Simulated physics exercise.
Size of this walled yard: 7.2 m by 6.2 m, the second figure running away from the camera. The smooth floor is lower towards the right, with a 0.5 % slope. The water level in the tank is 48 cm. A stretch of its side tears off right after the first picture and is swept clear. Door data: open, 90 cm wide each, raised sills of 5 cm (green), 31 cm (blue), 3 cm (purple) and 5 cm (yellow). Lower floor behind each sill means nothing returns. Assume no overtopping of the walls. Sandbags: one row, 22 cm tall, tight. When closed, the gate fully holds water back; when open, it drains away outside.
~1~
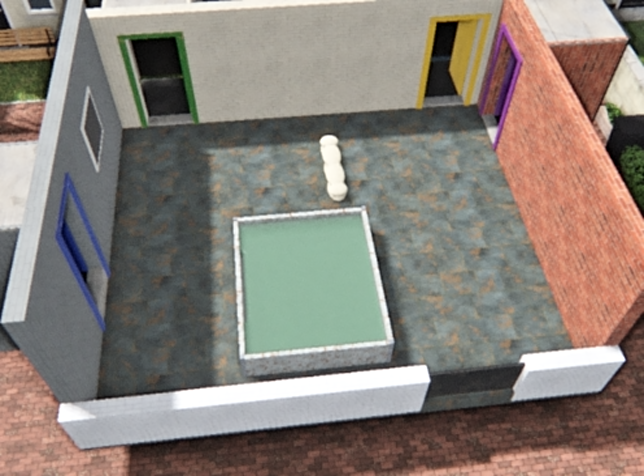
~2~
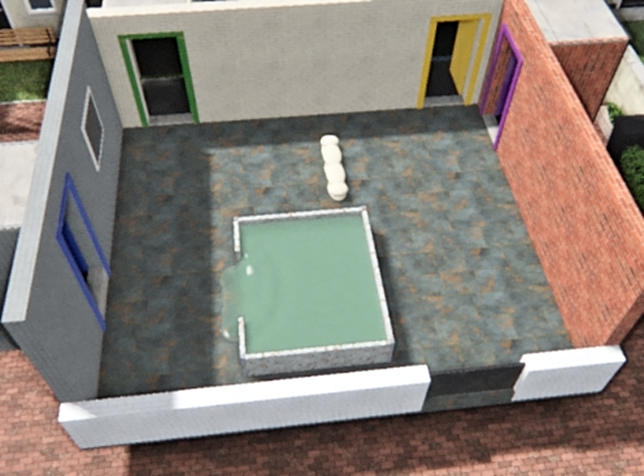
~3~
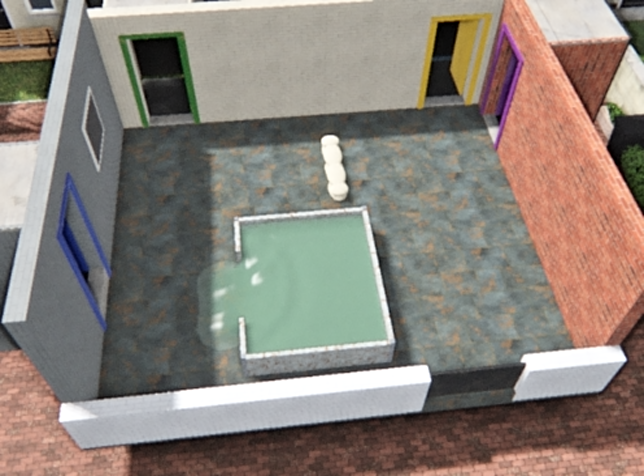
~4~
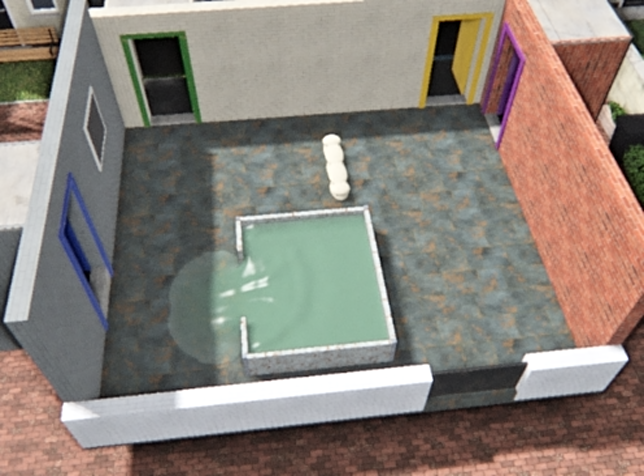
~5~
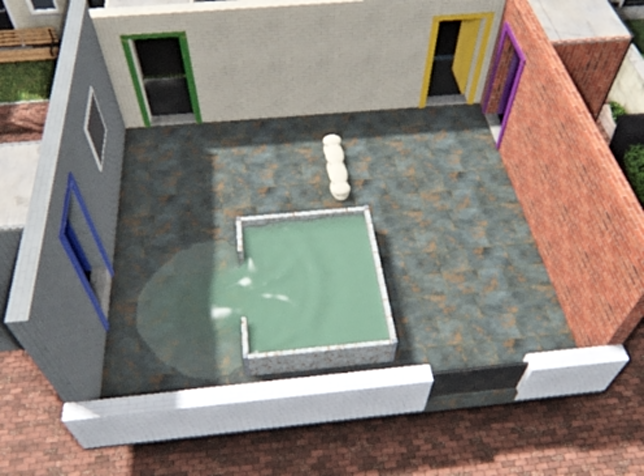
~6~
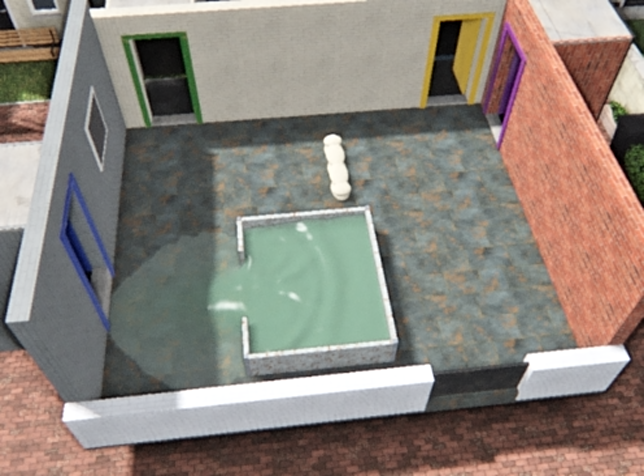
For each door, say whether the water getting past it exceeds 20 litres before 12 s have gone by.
Green door: The total grows larger than the cap; blue door: The total remains smaller than the cap; purple door: The total grows larger than the cap; yellow door: The total remains smaller than the cap.
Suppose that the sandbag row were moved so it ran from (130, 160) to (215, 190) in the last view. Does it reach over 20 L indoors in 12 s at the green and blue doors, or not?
Against the limit, the green door stays within it and the blue door stays within it.
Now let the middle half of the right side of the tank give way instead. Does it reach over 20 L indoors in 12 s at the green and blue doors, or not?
Against the limit, the green door stays within it and the blue door stays within it.
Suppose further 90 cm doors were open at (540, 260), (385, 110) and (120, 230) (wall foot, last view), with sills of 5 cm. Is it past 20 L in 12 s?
Note, doorways in listed order: Stays short, stays short, goes beyond.
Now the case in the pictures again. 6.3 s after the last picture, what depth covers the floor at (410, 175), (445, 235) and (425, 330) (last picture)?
Close to 0, 0 and 1 centimetres.
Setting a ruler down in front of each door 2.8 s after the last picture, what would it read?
Door by door, in cm: Green reads 14, blue reads 20, purple reads 0, yellow reads 0.
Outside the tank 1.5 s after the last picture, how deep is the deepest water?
34 cm or so.
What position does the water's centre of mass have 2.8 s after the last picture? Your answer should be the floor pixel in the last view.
Centre: Approx. (236, 293) px.
Then, 0.7 s after the last picture water covers 15 % of the floor and is deepest (28 cm) near (121, 313); green door not reached, blue door 26 cm at the sill, 0 L in, purple door not reached, yellow door not reached.
Then, 1.5 s after the last picture water covers 20 % of the floor and is deepest (34 cm) near (100, 422); green door not reached, blue door 27 cm at the sill, 0 L in, purple door not reached, yellow door not reached.
Then, 2.8 s after the last picture water covers 35 % of the floor and is deepest (24 cm) near (100, 422); green door 14 cm at the sill, 14 L in, blue door 20 cm at the sill, 0 L in, purple door not reached, yellow door not reached.
Then, 6.3 s after the last picture water covers 65 % of the floor and is deepest (14 cm) near (126, 147); green door 13 cm at the sill, 128 L in, blue door 12 cm at the sill, 0 L in, purple door not reached, yellow door 2 cm at the sill, 0 L in.
Then, 11.3 s after the last picture water covers 90 % of the floor and is deepest (9 cm) near (471, 104); green door 8 cm at the sill, 209 L in, blue door 8 cm at the sill, 0 L in, purple door 8 cm at the sill, 53 L in, yellow door 5 cm at the sill, 2 L in.
